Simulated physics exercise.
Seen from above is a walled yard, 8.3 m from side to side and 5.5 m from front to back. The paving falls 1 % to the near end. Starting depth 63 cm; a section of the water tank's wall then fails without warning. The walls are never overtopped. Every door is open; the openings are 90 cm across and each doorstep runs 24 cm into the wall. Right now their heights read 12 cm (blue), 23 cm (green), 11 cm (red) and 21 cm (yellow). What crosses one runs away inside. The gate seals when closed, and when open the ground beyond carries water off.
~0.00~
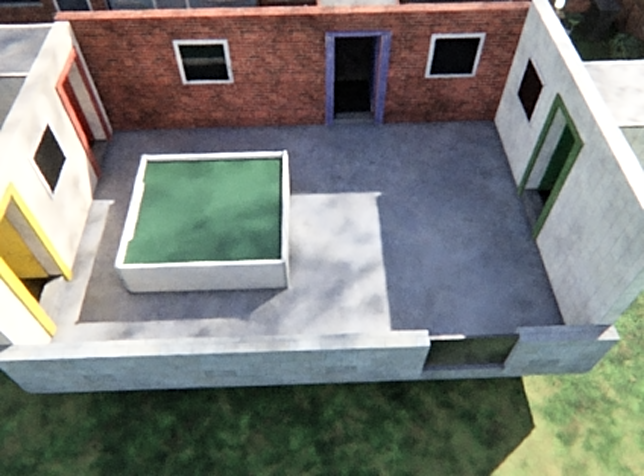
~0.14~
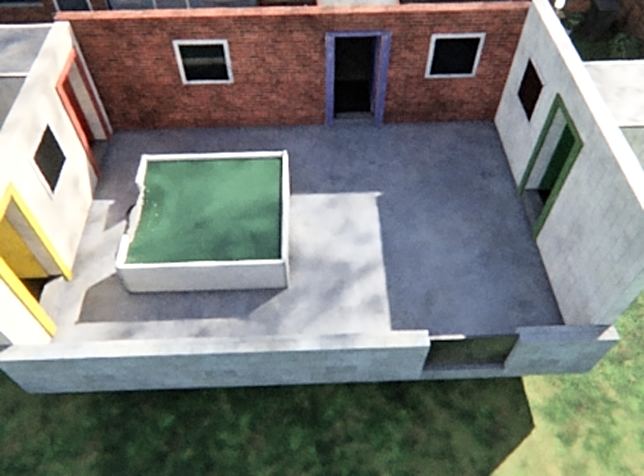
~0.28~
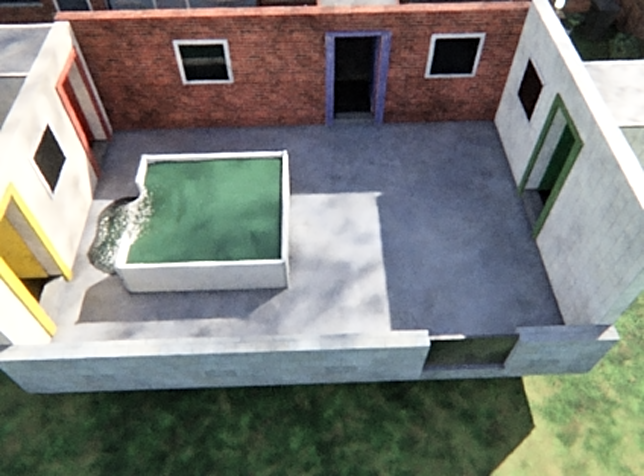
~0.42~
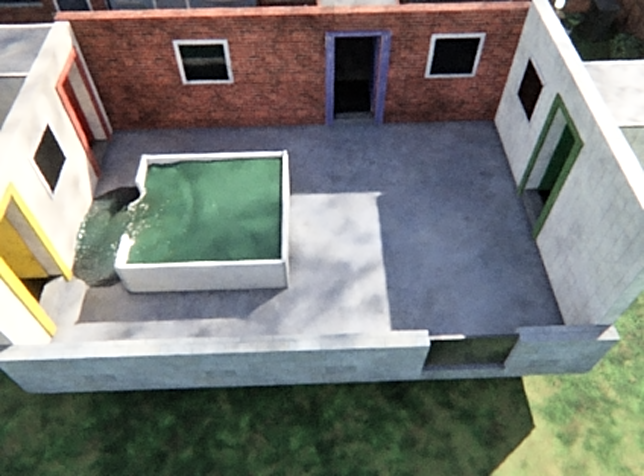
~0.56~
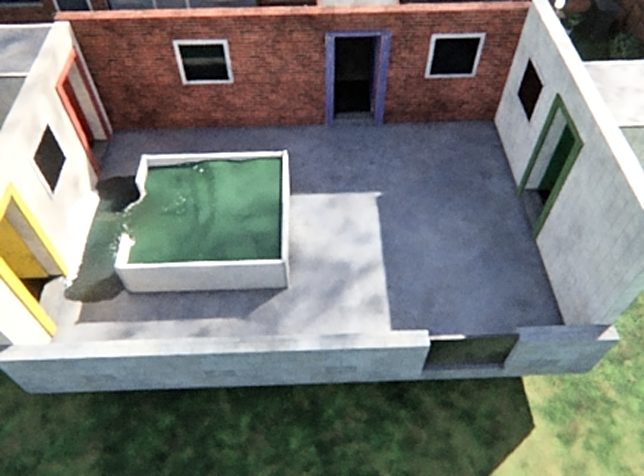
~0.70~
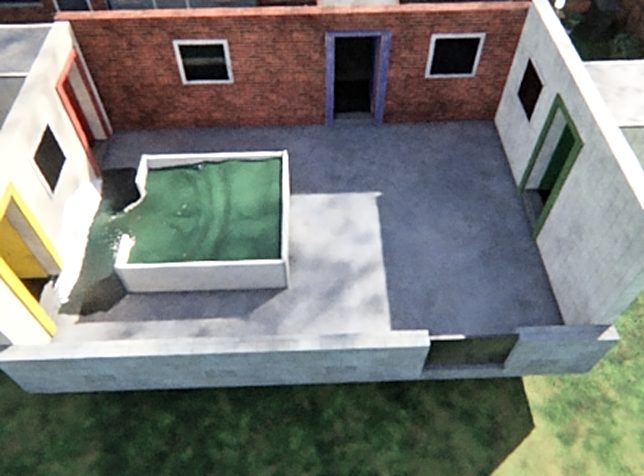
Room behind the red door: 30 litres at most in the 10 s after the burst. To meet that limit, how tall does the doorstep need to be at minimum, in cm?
At least 13.5 cm or so.
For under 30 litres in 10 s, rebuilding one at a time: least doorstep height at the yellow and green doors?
About 15 cm at yellow and about 10.0 cm at green.
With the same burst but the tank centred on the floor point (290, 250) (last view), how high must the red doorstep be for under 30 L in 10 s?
It must be around 14.0 cm tall.
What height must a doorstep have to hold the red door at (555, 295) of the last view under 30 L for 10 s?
Around 12.5 cm would do it.
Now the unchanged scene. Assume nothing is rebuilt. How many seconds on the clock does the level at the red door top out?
3.8 s.
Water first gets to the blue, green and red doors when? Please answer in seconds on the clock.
Arrives: Blue 3.2 s / green 6.0 s / red 0.9 s.
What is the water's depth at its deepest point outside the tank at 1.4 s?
50 cm.
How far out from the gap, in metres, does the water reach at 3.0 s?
Around 4.6 m from the gap.
After 1.4 s water covers 15 % of the floor, deepest (50 cm) near (91, 239); 11 cm at the red door, 0 litres in over its 11 cm doorstep.
After 3.0 s water covers 35 % of the floor, deepest (38 cm) near (42, 369); 12 cm at the red door, 2 litres in over its 11 cm doorstep.
After 10.0 s water covers 95 % of the floor, deepest (18 cm) near (460, 355); 10 cm at the red door, 49 litres in over its 11 cm doorstep.
At the red door as built, the water arrived by 0.9 s and peaked near 16 cm at 3.8 s.
Run again over the same 10 s with other heights there, 49 litres in over 11 cm, 21 litres over 15 cm. The limit of 30 litres is kept from about 13.5 cm up.
